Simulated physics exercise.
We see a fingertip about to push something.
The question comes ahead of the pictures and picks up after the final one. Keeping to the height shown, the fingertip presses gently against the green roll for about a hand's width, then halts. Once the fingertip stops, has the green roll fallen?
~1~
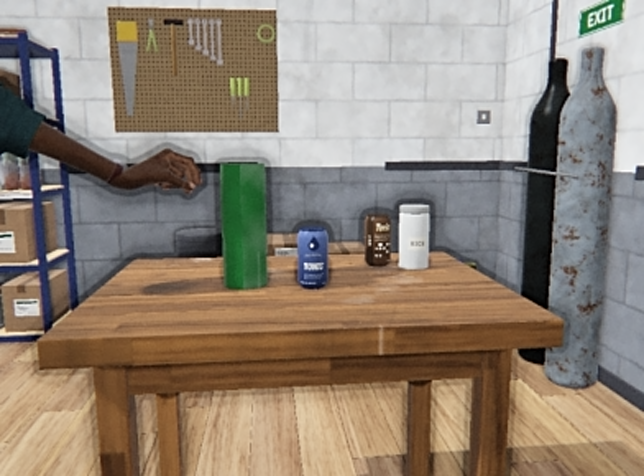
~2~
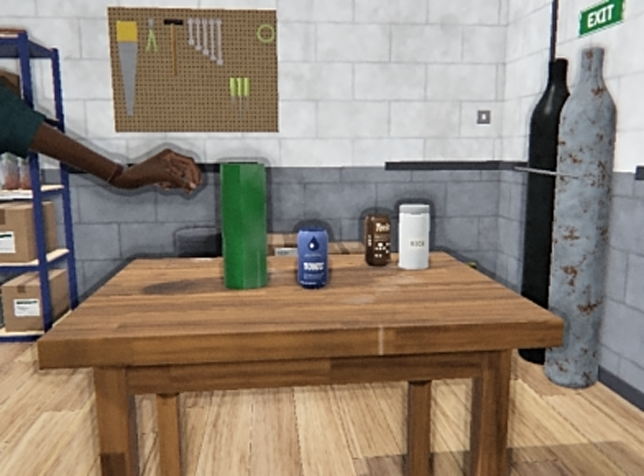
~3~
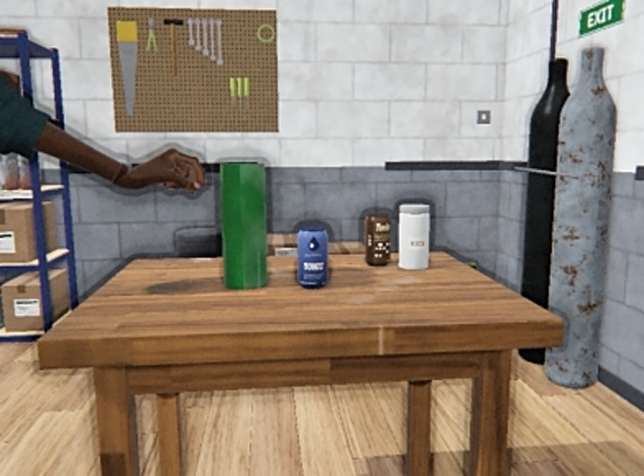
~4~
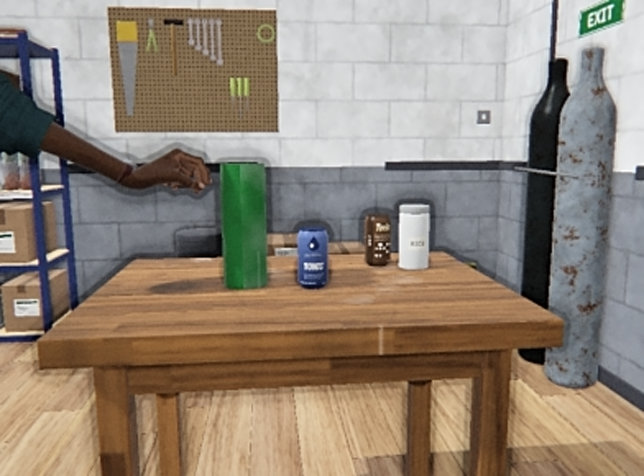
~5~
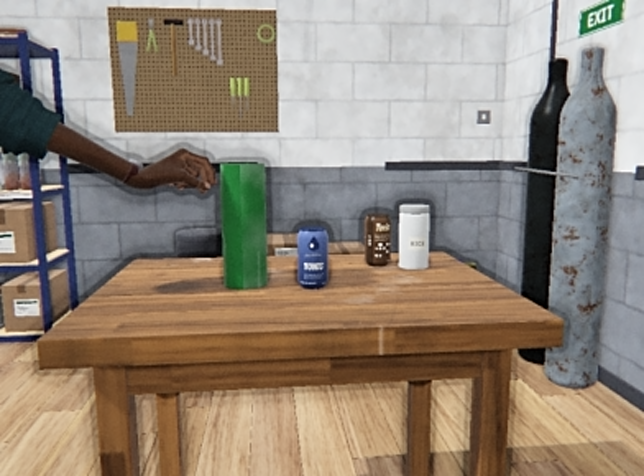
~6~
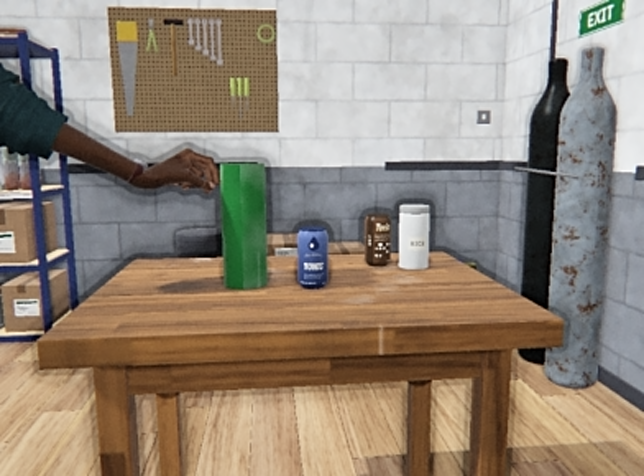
Yes, it is bowled over.
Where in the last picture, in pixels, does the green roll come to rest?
It winds up at roughly (325, 254).
Then, 0.50 s past the last view, green roll rocked 14° from its first pose near (260, 222).
Then, 1.00 s past the last view, green roll rocked 34° from its first pose near (281, 222).
Then, 1.30 s past the last view, green roll on its side near (317, 252).
Then, 1.40 s past the last view, green roll on its side near (324, 251).
Finally, down or leaning hard on the table, green roll. Final places as the last picture's camera would see them, green roll near (325, 254).
